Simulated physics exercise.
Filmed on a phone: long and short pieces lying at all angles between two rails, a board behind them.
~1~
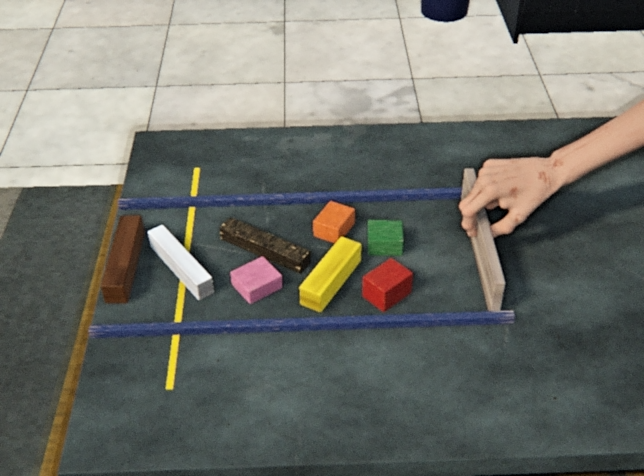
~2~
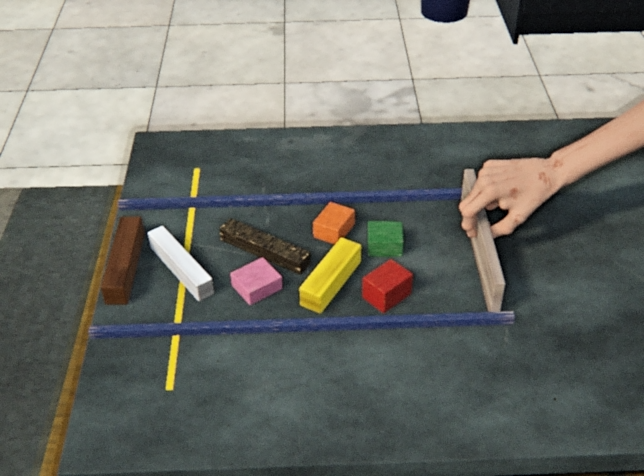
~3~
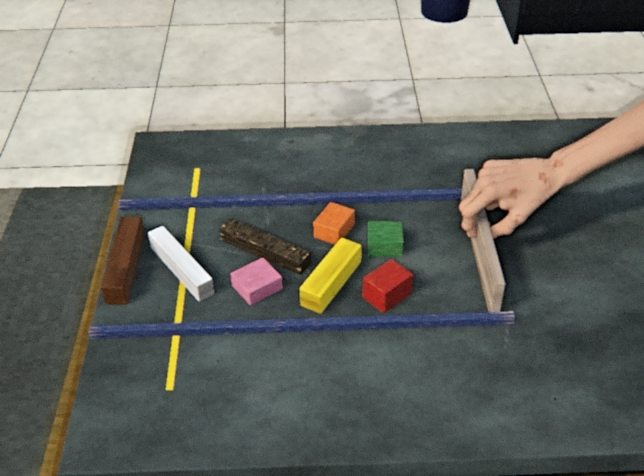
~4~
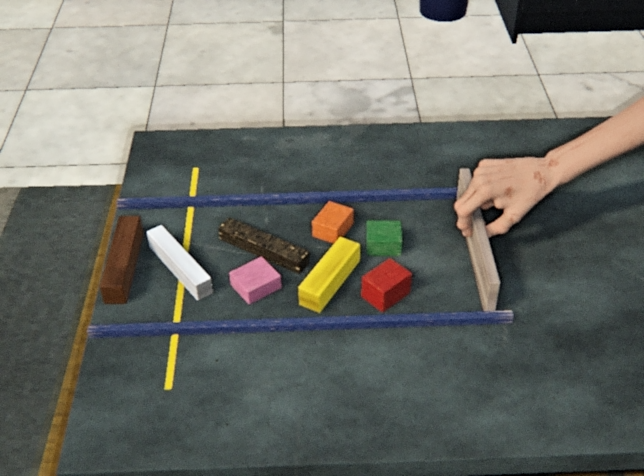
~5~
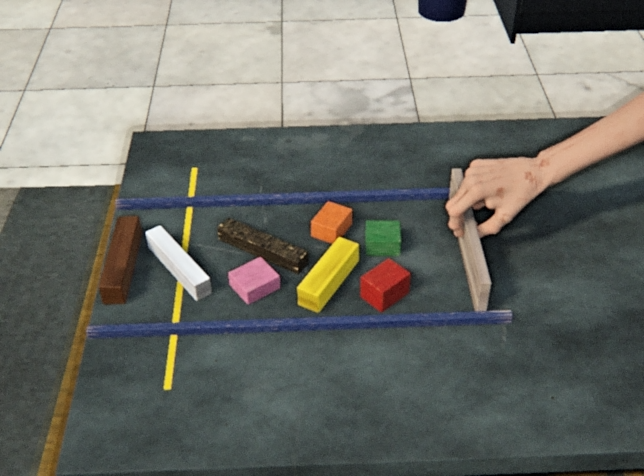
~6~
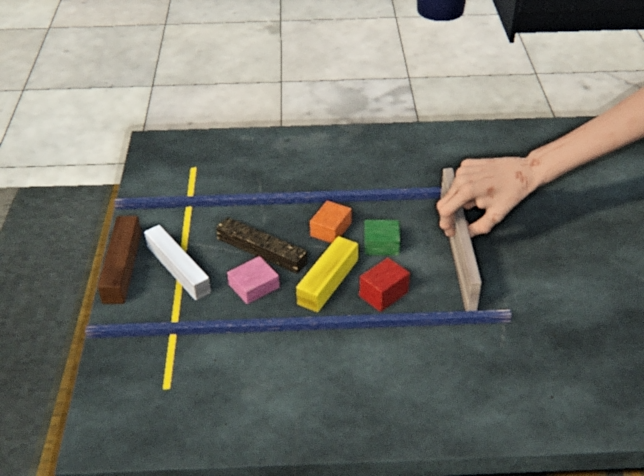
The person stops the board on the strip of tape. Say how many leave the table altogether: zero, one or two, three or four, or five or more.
The number that fall off is one or two.
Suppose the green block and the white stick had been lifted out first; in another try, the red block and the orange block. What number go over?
It would be 1 and 1.
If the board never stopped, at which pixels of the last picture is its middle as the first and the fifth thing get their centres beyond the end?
First at (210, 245), next at (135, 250).
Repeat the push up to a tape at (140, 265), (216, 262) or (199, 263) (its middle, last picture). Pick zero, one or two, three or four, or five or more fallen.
In that order: Three or four; not one; 1 or 2.
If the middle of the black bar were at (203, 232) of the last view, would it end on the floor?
Then it holds on.
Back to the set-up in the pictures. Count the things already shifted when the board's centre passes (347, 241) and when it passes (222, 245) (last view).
First 4, then 8.
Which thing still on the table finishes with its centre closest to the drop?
It is the pink block.
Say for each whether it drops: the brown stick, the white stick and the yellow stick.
The brown stick falls; the white stick drops off; the yellow stick holds on.
Soon after, none off yet; brown stick at rest near (121, 258); white stick at rest near (177, 262); pink block at rest near (253, 280).
After that, none off yet; brown stick at rest near (121, 258); white stick displaced a little near (165, 265); pink block displaced about its own width near (205, 274).
In the end, the number that fall off is one or two; gone, white stick and brown stick.
